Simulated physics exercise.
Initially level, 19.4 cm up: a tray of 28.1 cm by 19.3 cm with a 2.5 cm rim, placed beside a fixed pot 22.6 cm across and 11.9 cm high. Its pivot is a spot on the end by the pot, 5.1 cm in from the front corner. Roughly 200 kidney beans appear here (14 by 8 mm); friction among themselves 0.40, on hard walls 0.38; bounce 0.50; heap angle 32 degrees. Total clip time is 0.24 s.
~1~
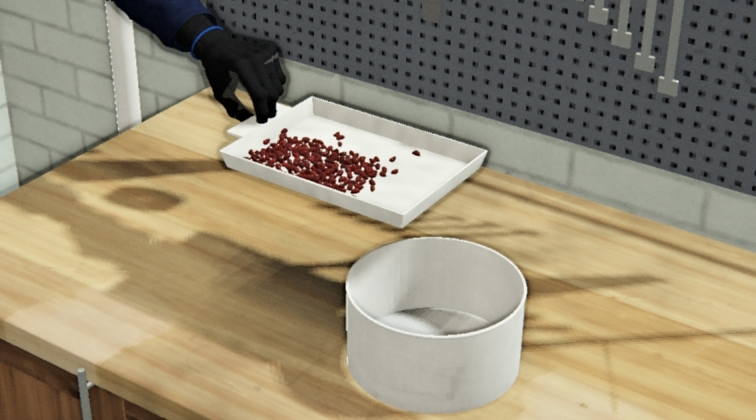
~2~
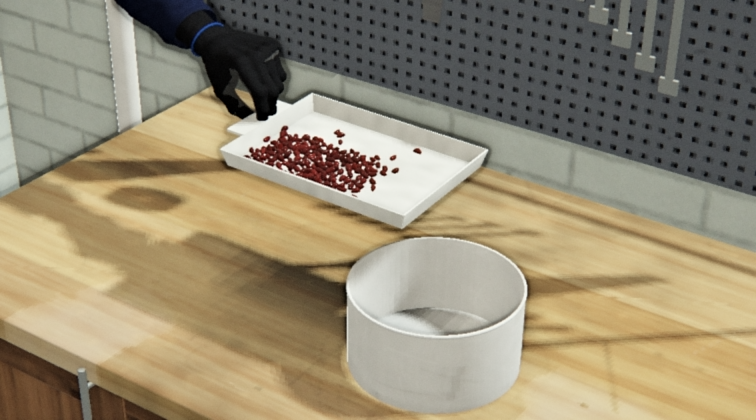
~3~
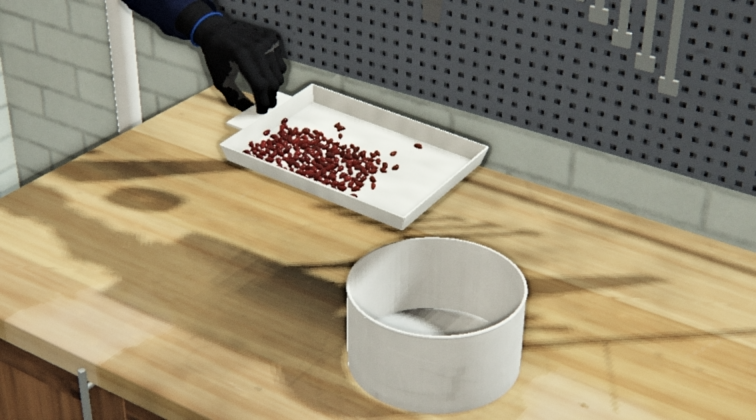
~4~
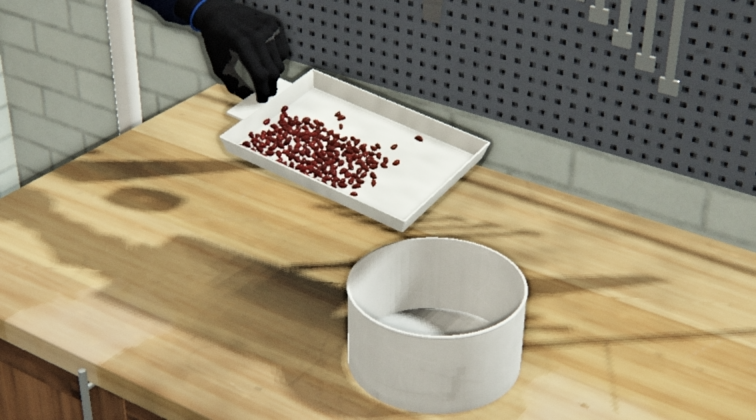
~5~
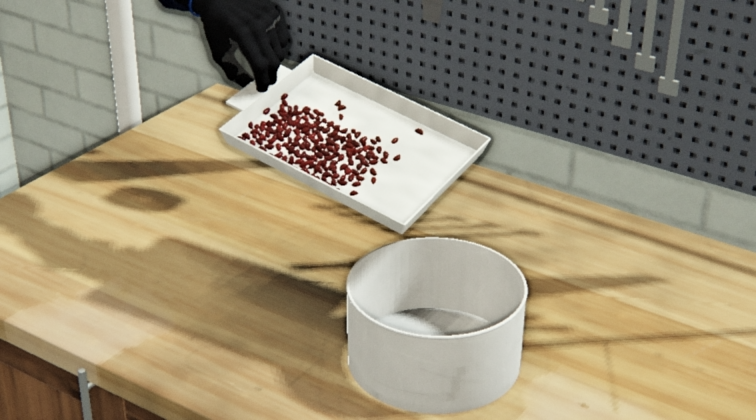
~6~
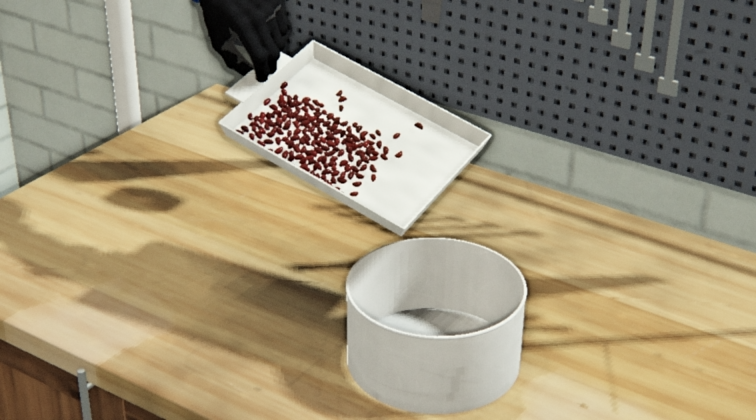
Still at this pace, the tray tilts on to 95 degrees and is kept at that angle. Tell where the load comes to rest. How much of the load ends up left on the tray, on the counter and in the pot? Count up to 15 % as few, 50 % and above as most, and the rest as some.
My estimate: Left on the tray few, counter few, pot most.
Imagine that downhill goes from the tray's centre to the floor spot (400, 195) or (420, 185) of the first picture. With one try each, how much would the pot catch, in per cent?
Roughly 100 % for the first direction, roughly 55 % for the second.
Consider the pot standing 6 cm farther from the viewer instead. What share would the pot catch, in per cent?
My estimate: Some 75 per cent.
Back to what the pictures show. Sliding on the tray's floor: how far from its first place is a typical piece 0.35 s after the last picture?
Around 8 centimetres.
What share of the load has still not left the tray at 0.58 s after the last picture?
About 55%.
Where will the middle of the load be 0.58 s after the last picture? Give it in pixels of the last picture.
Estimated load position: Around (395, 249).
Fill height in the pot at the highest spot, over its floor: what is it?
About 2.0 centimetres.
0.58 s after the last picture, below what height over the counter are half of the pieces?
Roughly 18 cm.
Then, 0.35 s after the last picture, tilt 57 degrees; the tray holds 100 %, the pot 0 %.
Then, 0.58 s after the last picture, tilt 81 degrees; the tray holds 55 %, the pot 25 %.
Then, 0.92 s after the last picture, tilt 95 degrees; the tray holds 5 %, the pot 95 %.
In the end, tray 0 %, counter 0 %, pot 100 %.
